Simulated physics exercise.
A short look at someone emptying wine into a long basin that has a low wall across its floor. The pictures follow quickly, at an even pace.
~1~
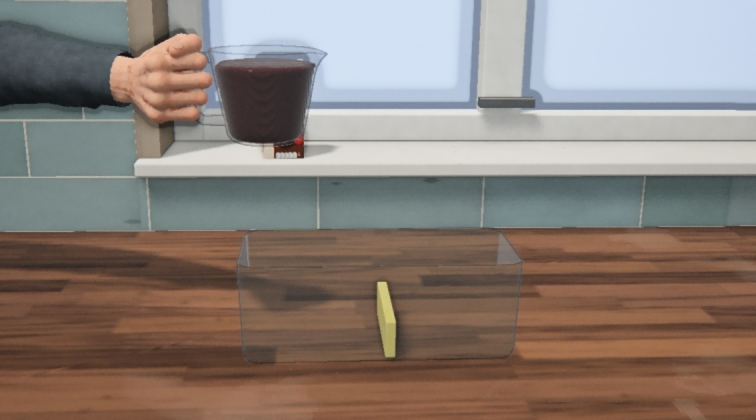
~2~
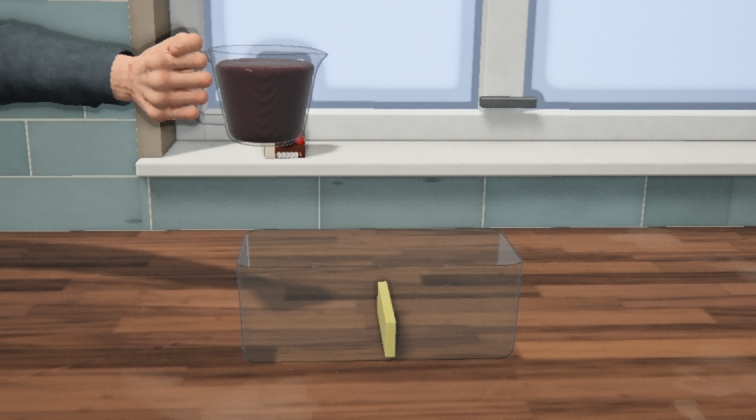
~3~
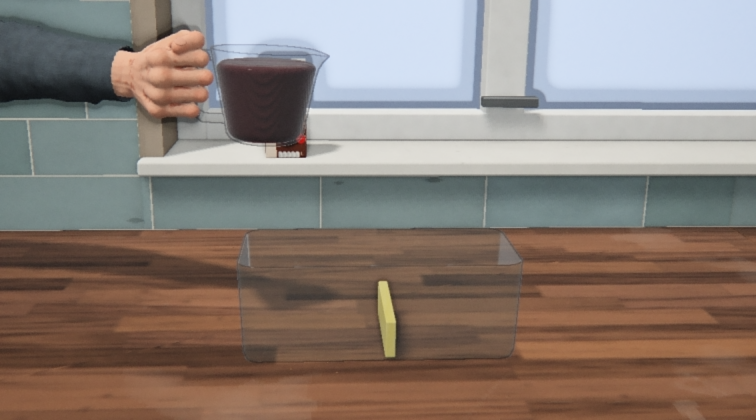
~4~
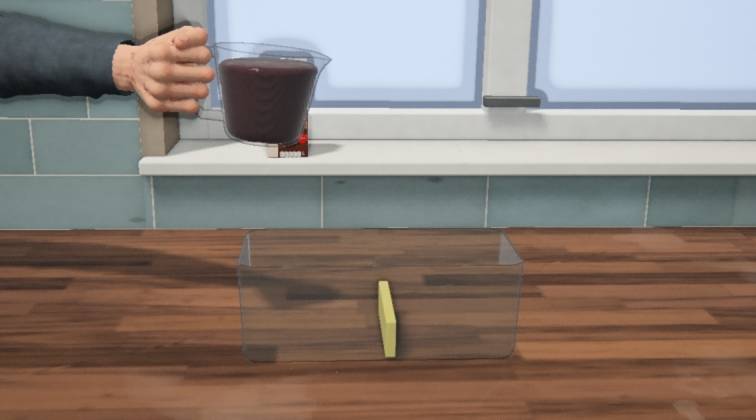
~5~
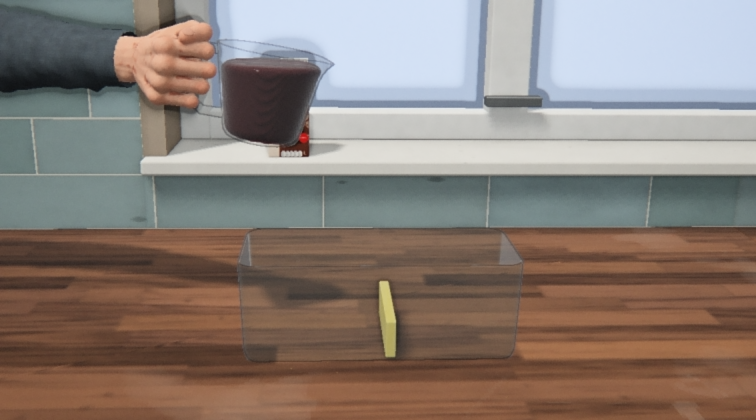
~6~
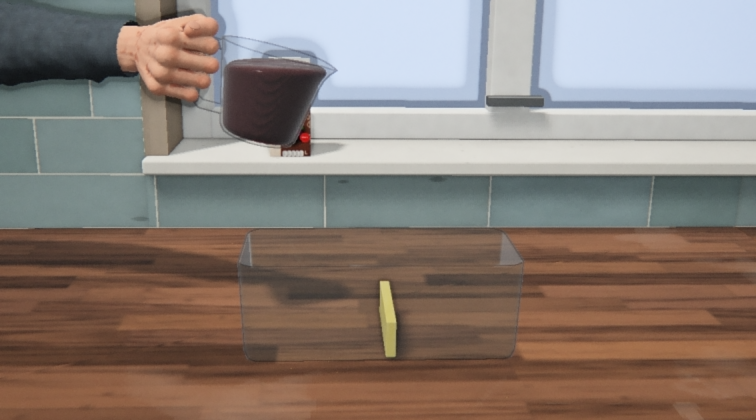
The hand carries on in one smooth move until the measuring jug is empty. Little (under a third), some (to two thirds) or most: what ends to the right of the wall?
The share right of the wall is from a third to two thirds.
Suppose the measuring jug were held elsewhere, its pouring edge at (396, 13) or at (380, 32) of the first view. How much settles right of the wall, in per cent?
The first gives 85 %, the second 90 %.
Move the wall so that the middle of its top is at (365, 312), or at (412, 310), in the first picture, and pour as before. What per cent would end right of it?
Roughly 70 per cent, and 15 per cent.
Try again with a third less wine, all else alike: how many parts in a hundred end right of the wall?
It comes to 20 per cent or so.
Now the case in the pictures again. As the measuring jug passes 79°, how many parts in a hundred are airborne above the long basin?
Near 35 %.
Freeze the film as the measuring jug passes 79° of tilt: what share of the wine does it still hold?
Some 55 per cent.
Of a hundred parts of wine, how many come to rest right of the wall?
It comes to 45 per cent or so.
A moment on, the measuring jug is tipped on its side and 55 per cent is still to pour, 2 is left of the wall and 10 right of it.
Next, the measuring jug is tipped right over and 3 per cent is still to pour, 40 is left of the wall and 46 right of it.
Then the measuring jug is tipped right over and 0 per cent is still to pour, 50 is left of the wall and 47 right of it.
Later the measuring jug is tipped right over and 0 per cent is still to pour, 50 is left of the wall and 47 right of it.
In the end 50 per cent lies left of the wall, 47 right of it and 3 outside.
